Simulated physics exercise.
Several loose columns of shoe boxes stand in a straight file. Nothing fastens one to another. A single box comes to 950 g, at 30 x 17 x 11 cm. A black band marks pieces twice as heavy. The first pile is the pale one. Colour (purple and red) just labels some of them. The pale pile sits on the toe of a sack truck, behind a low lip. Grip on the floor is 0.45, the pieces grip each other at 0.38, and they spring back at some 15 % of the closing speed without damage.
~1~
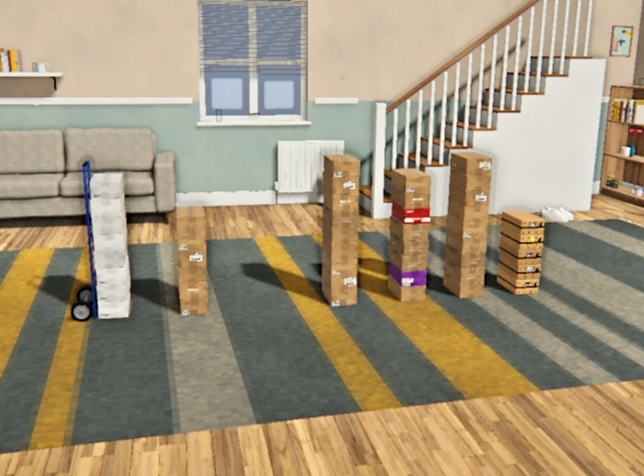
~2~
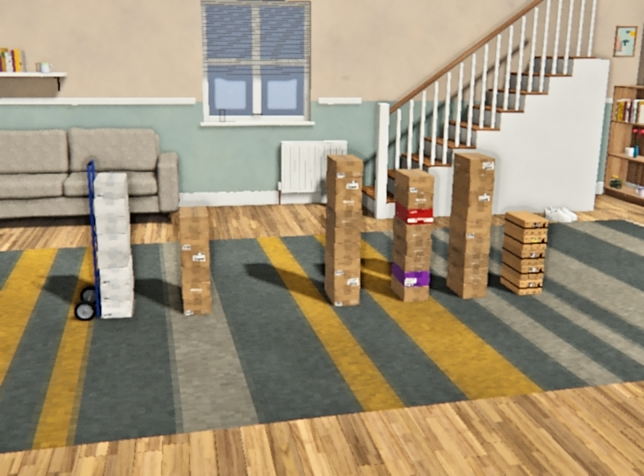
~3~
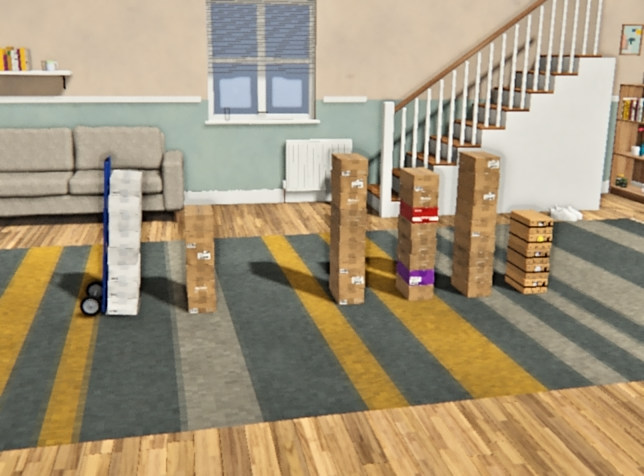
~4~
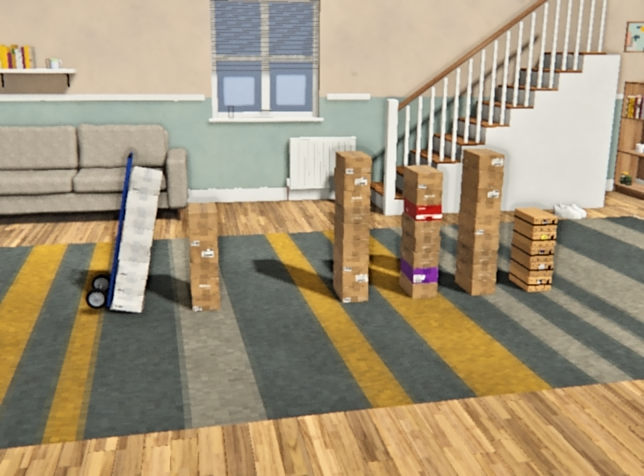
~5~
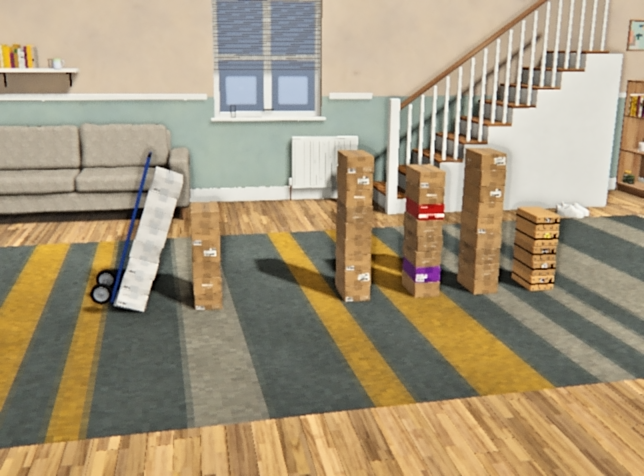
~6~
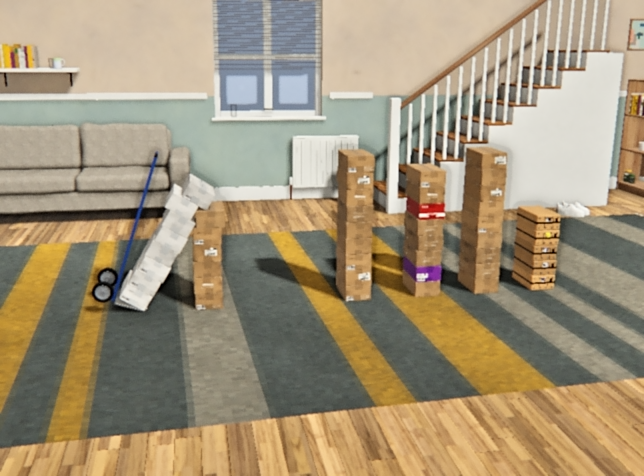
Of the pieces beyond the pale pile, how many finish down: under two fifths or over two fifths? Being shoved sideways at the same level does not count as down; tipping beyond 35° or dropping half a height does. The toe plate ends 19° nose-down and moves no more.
The part is fewer than two in five.
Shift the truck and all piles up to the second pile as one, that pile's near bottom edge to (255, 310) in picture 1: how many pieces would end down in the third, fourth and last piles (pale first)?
Then third 8, fourth 7, last 5.
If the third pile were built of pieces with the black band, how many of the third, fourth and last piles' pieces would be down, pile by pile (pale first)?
In that case third 0, fourth 0, last 0.
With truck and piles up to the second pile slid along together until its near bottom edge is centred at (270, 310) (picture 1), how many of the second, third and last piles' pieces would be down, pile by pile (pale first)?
Then second 5, third 8, last 4.
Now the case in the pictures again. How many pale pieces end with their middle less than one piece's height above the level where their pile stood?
3 pale pieces.
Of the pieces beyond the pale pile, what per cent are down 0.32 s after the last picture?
0 per cent by then.
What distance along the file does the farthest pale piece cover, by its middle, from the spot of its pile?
Roughly 135 cm along.
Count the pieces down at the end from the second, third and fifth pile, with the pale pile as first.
By pile: Second 5, third 0, fifth 0.
Then, 0.32 s after the last picture, 8 of the pale pile down; none of the 37 other boxes down, 5 disturbed.
Then, 0.66 s after the last picture, 8 of the pale pile down; 5 of the 37 other boxes down.
At rest, 8 of the pale pile down; 5 of the 37 other boxes down; purple box unmoved; red box unmoved. That is 14 per cent. As the last picture would show them, middles, purple box near (422, 268), red box near (425, 207).
